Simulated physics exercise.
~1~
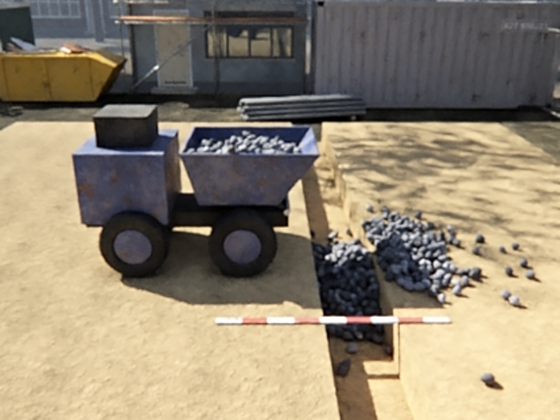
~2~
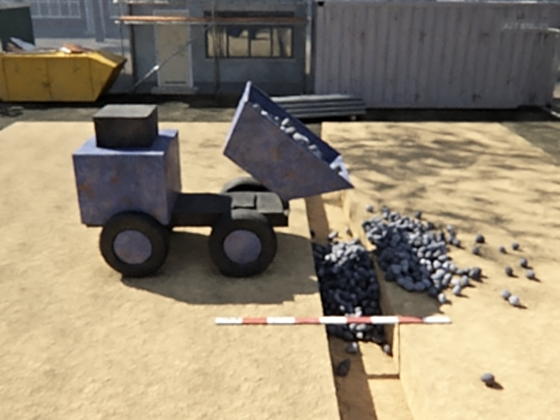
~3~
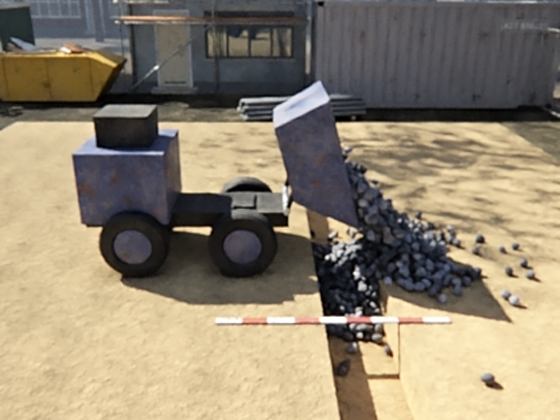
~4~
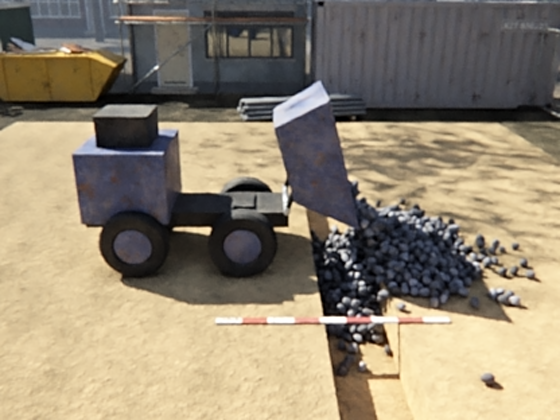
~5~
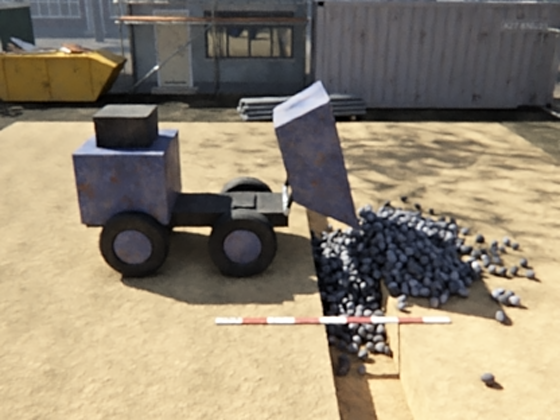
A small blue dump truck with black wheels stands at left on a sandy yard, seen from slightly above, its skip full of dark grey stones. Before it lie a narrow trench partly filled with similar stones, a heap on the far side and a red-and-white staff across the front. Behind are a yellow container, a building and a grey corrugated wall. The skip tips steeply to the right while the truck stays put. Stones pour out, some into the trench and others over the heap beyond. Finally the skip remains raised, with both piles larger and the stones at rest.
